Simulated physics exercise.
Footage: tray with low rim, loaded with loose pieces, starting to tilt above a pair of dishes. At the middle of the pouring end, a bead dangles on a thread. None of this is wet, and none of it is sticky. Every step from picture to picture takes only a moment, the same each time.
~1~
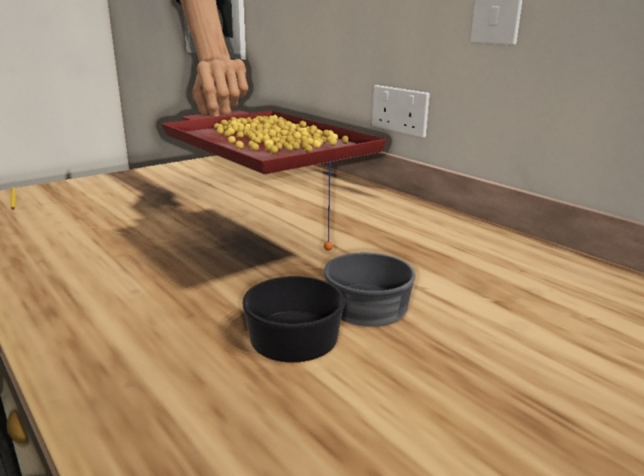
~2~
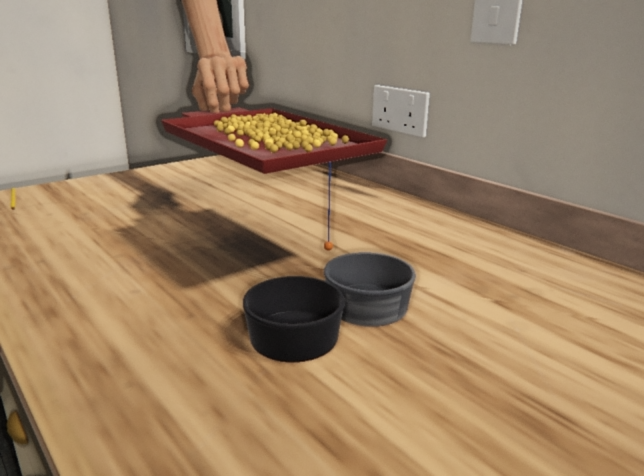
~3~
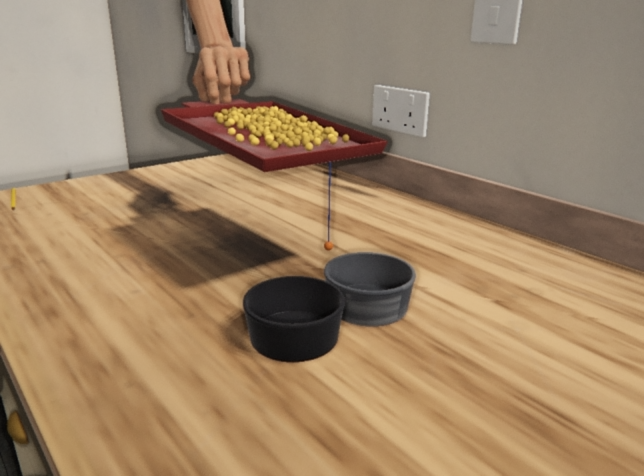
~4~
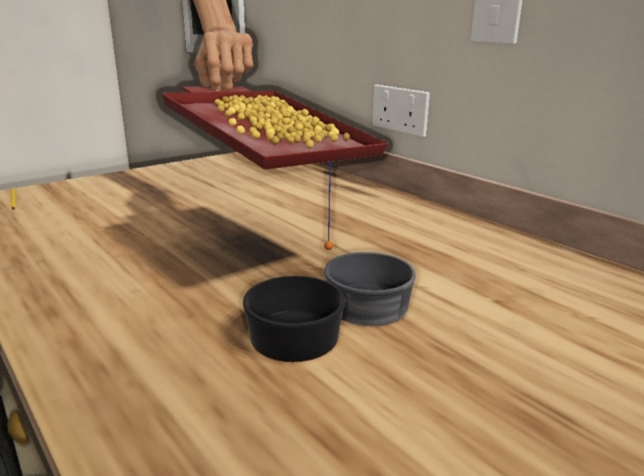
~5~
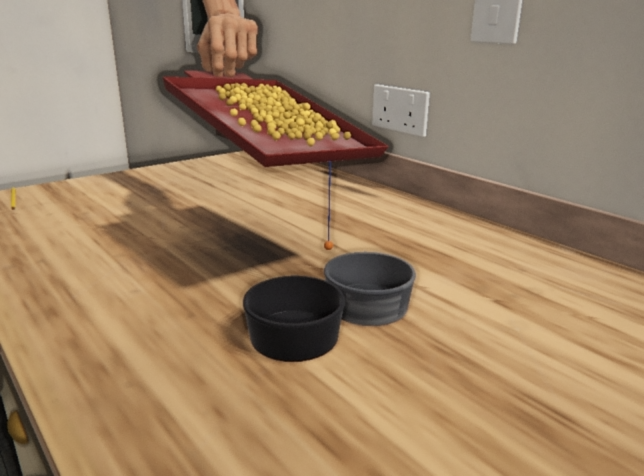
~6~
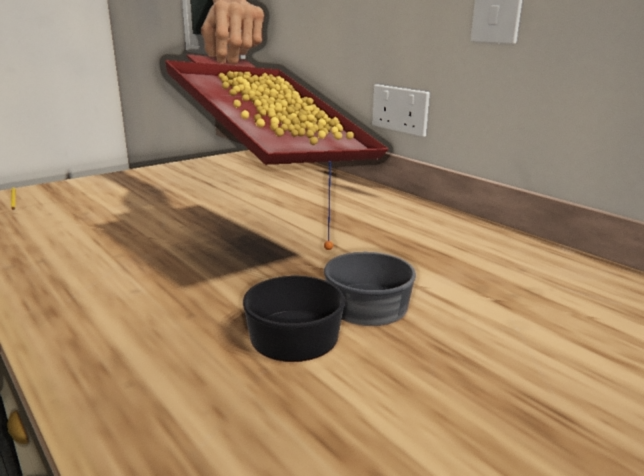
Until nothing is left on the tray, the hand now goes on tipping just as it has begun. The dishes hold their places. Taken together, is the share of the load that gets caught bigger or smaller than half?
The dishes are going to end up holding a minor part.
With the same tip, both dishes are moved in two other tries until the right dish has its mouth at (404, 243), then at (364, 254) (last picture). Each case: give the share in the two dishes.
About 90 per cent, then about 60 per cent.
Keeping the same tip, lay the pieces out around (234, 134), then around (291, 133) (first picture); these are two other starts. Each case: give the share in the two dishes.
Roughly 50 per cent, then roughly 40 per cent.
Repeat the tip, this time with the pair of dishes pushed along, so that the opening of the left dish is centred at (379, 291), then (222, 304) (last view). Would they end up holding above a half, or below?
First place: Short of half; second place: Short of half.
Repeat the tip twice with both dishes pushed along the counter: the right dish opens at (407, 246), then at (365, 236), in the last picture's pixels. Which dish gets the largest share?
Well, the right-side one at the first spot and the right-side one at the second.
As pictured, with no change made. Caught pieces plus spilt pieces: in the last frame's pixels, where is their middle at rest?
I'd put the middle somewhere around (398, 285).
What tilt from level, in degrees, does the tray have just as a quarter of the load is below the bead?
Around 100 degrees of turn.
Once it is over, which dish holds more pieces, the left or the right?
Pick: The one placed right.
Shortly afterwards, tray tipped steeply; all but a few on the tray; only a few in the right dish; only a few outside both; a little in the air.
Next, tray tipped right over; near half on the tray; a little in the right dish; a little outside both; near a quarter in the air.
Some moments later, tray tipped past a quarter turn; near a third in the right dish; near two thirds outside both.
In the end, tray tipped past a quarter turn; none at all in the left dish; near a third in the right dish; near two thirds outside both.
